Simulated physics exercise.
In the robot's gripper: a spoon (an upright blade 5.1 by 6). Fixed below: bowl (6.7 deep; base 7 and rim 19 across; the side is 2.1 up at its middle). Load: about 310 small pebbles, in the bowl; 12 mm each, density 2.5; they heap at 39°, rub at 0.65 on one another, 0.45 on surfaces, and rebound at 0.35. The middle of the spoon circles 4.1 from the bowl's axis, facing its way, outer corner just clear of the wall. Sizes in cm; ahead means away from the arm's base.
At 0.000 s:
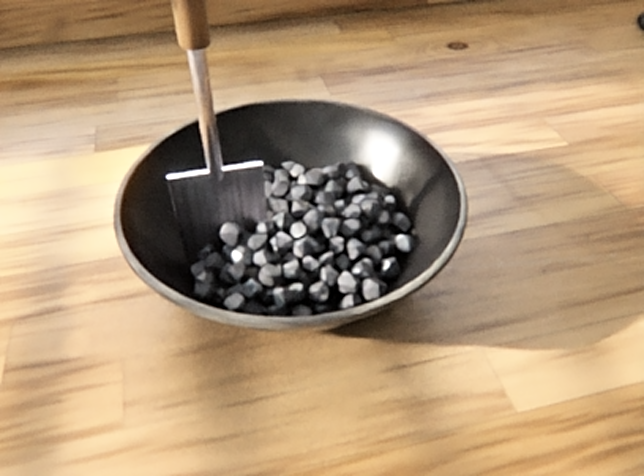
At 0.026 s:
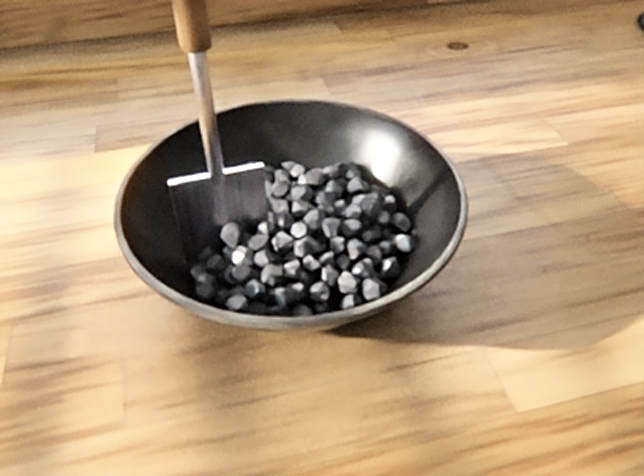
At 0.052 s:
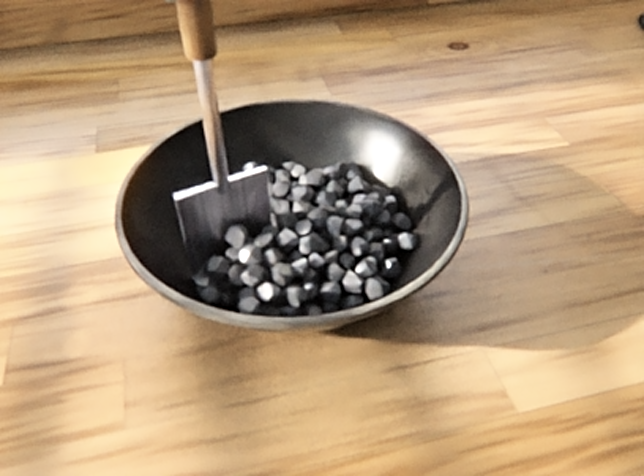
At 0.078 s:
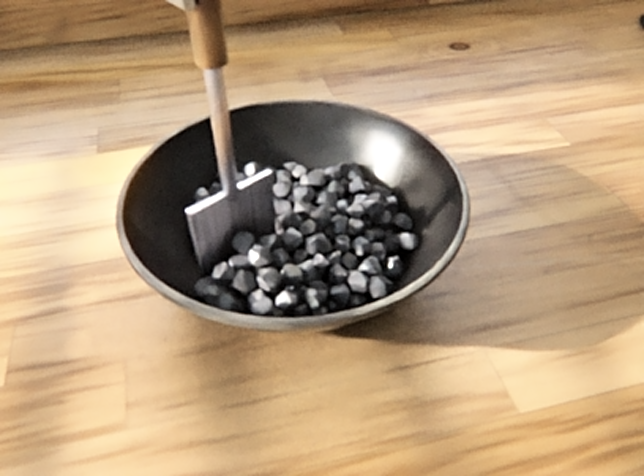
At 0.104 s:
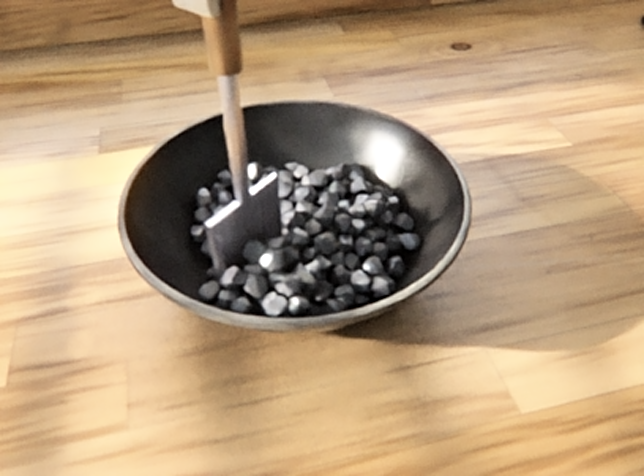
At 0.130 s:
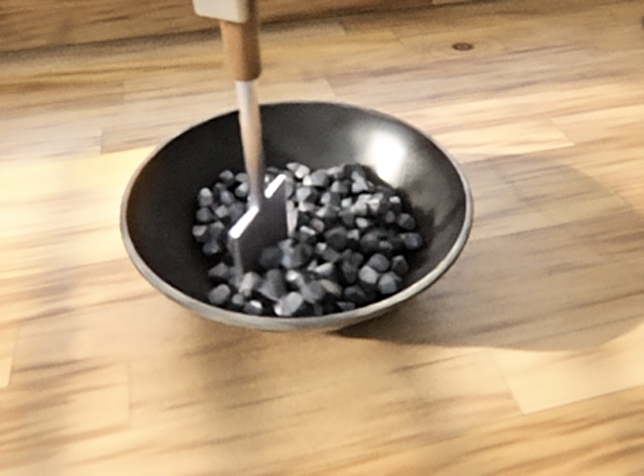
A flat metal blade on a wooden handle pushed through the dark pebbles in a black bowl, sweeping from the left side toward the middle and turning as the gripper carried it along.
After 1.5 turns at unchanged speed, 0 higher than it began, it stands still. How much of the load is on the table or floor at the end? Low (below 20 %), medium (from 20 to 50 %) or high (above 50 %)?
On the table or floor the share is low, below 20 %.
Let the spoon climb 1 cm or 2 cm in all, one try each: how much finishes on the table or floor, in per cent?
About 15 and 5 per cent.
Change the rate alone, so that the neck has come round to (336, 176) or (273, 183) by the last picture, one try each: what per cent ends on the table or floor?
About 45 and 25 per cent.
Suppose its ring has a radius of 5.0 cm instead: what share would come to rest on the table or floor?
Then about 10 per cent.
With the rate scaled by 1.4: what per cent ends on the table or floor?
Some 30 per cent.
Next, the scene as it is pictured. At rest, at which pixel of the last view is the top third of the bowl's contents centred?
At about (340, 181).
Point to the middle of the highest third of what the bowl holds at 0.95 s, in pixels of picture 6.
Near (337, 273).
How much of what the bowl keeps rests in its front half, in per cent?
Some 40 per cent.
By 0.54 s, 243° round, highest piece 9 above the table; 304 in the bowl, 4 on the table or floor, 3 in flight or on the tool.
By 0.95 s, 75° round, highest piece 9 above the table; 277 in the bowl, 32 on the table or floor, 2 in flight or on the tool.
By 1.35 s, 180° round, highest piece 8 above the table; 266 in the bowl, 45 on the table or floor.
By 2.05 s, 180° round, highest piece 8 above the table; 266 in the bowl, 45 on the table or floor.
Final count, 266 in the bowl, 45 on the table or floor. That is 14 % on the table or floor.
